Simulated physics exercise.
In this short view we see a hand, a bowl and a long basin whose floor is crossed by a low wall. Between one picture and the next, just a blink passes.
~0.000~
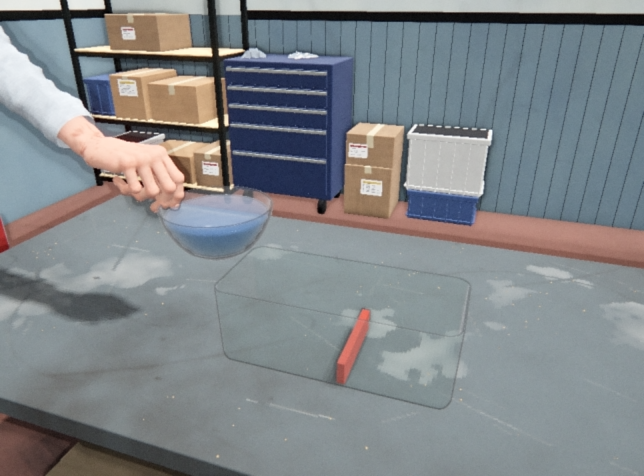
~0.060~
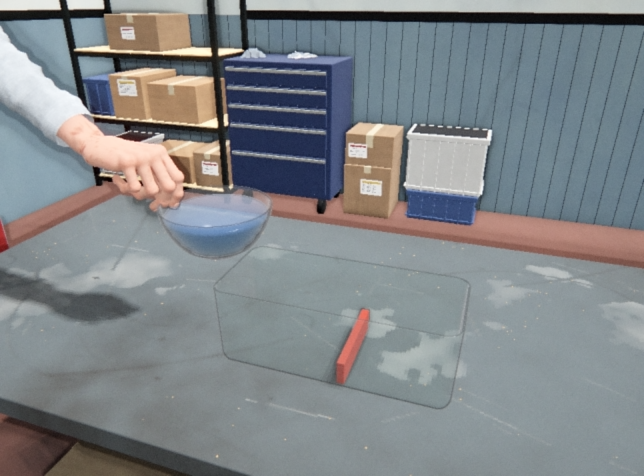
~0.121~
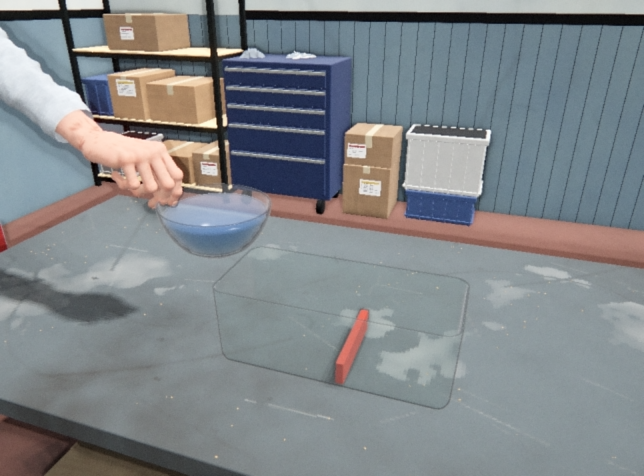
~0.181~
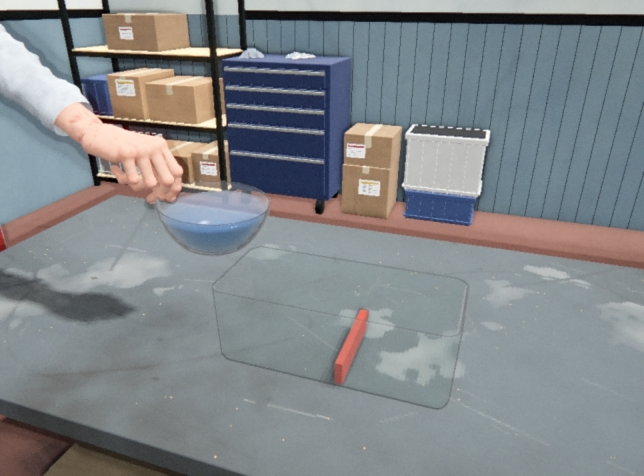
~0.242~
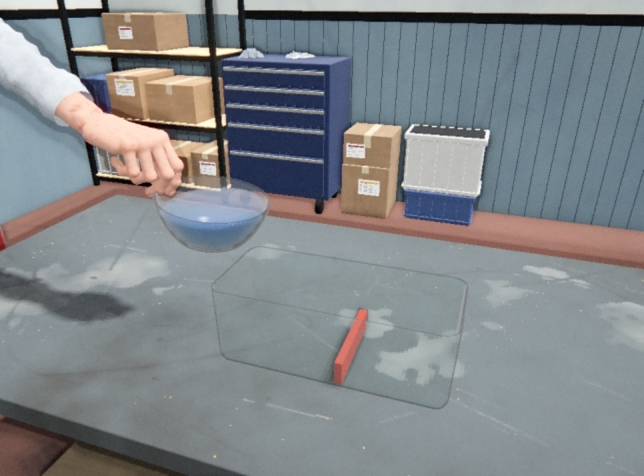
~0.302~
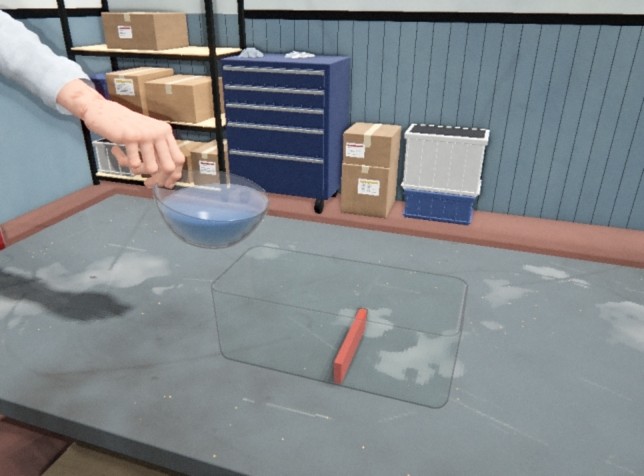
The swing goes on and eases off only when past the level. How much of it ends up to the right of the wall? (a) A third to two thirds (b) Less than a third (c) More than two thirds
Less than a third (b).
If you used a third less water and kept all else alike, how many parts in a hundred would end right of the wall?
Near 5 parts in a hundred.
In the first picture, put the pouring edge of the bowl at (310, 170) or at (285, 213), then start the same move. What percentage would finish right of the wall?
85 % and 60 %.
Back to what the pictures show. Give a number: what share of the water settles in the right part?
15 % or thereabouts.
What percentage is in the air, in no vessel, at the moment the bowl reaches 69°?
35 in a hundred.
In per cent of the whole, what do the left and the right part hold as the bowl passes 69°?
Left part: Around 30 %. Right part: Around 0 %.
By 0.80 s the tilt is 69° and 35 per cent is still to pour, 28 is left of the wall and 0 right of it.
By 1.16 s the tilt is 108° and 0 per cent is still to pour, 87 is left of the wall and 11 right of it.
By 1.54 s the tilt is 119° and 0 per cent is still to pour, 83 is left of the wall and 16 right of it.
By 1.95 s the tilt is 119° and 0 per cent is still to pour, 82 is left of the wall and 17 right of it.
At rest 82 per cent lies left of the wall, 18 right of it and 1 outside.
